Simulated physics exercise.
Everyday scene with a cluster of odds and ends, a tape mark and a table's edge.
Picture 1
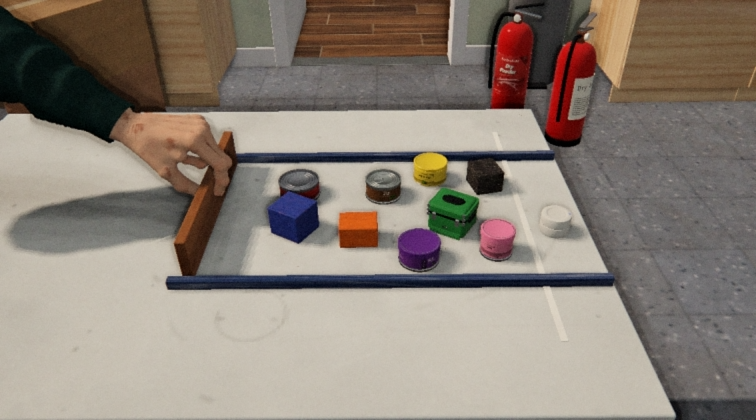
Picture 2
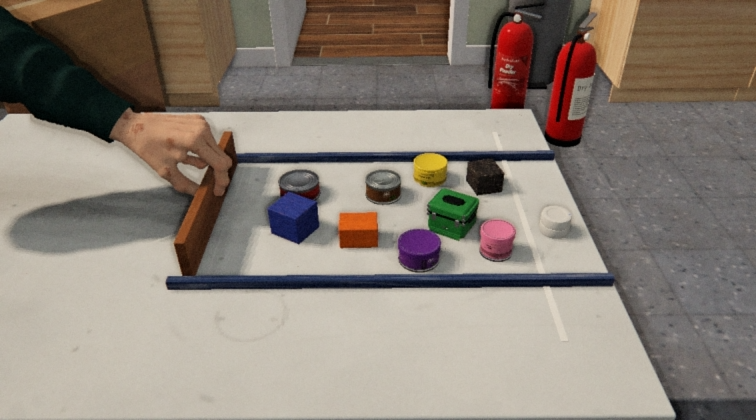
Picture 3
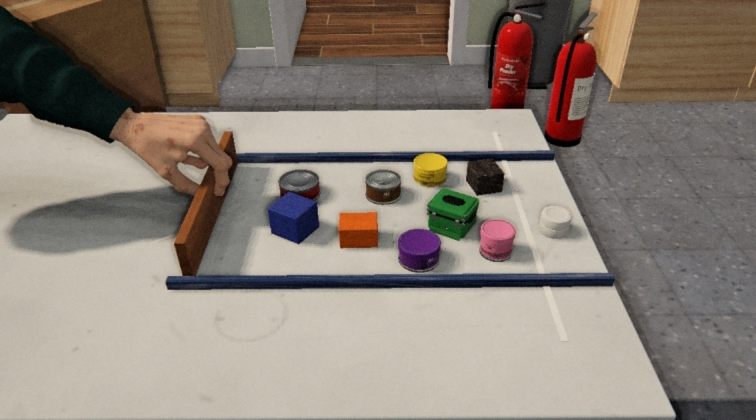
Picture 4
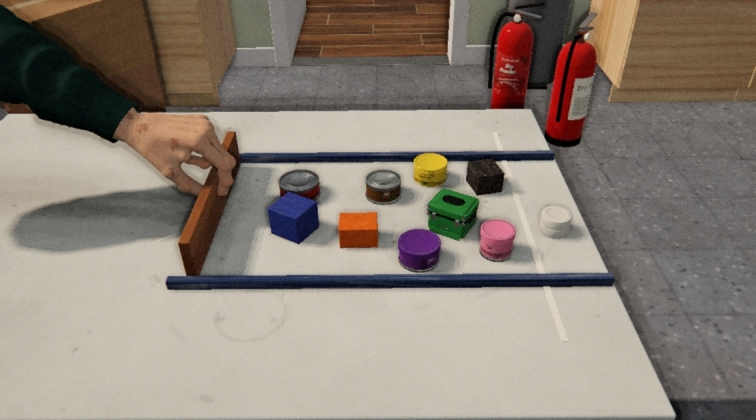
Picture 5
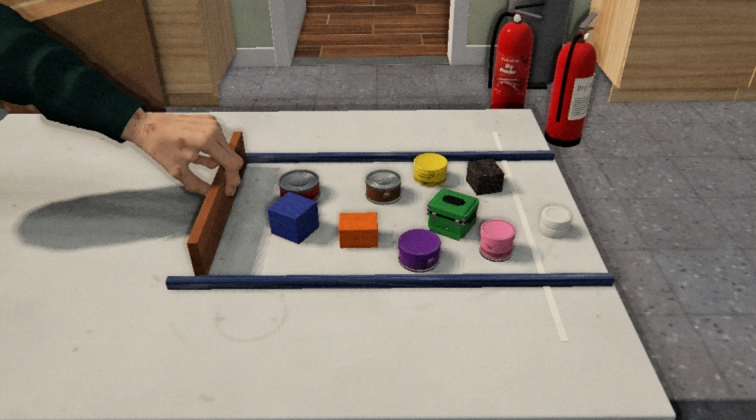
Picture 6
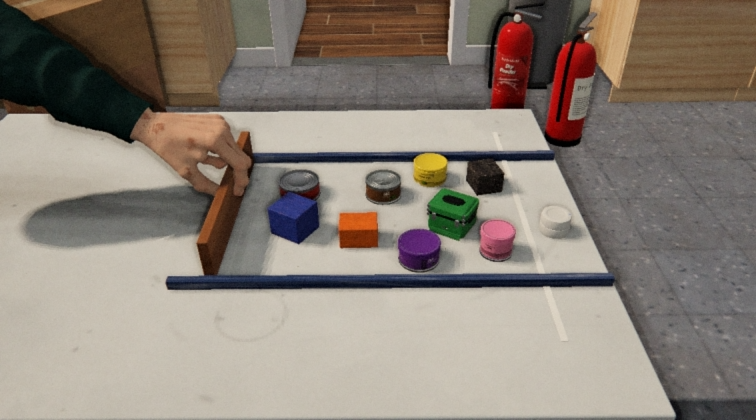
A wooden board, gripped by a hand at the left, stands still at first between two blue rails on a white table. The hand then slides it slightly to the right, toward a cluster of colourful tins, tubs and blocks. The board touches none of them, and the objects stay in place.
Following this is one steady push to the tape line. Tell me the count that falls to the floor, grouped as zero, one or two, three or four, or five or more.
Just one or two tumble.
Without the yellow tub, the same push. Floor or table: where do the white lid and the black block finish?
So the white lid goes off the edge and the black block is still there.
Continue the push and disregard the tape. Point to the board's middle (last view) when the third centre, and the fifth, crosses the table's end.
The first puts it near (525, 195), the next near (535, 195).
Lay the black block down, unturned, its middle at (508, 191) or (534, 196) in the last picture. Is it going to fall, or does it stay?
First: Gone; second: Gone.
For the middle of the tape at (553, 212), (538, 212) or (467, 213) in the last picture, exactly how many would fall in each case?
Tallies in the order asked: 5, 4, 0.
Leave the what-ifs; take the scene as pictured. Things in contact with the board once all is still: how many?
Contact count: 5.
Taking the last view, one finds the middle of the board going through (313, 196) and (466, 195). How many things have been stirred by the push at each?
3 and 10.
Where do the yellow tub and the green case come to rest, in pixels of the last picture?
The yellow tub at (526, 166), the green case at (585, 214).
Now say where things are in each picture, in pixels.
White lid (555, 222); black block (485, 176); pink tin (497, 240); board (211, 197); tape (522, 212), in the first picture.
Black block (485, 177); purple pot (419, 250), in the second picture.
Pink tin (497, 240); yellow tub (430, 170), in the third picture.
White lid (555, 222); brown tin (383, 187), in the fourth picture.
Black block (485, 177); red tin (300, 187), in the fifth picture.
White lid (555, 222); black block (485, 177); pink tin (497, 240); board (230, 197); tape (522, 212), in the sixth picture.
Soon after, none off yet; white lid at rest near (555, 222); black block at rest near (485, 177); pink tin at rest near (497, 240).
In the end, the number that fall off is one or two; gone, white lid.
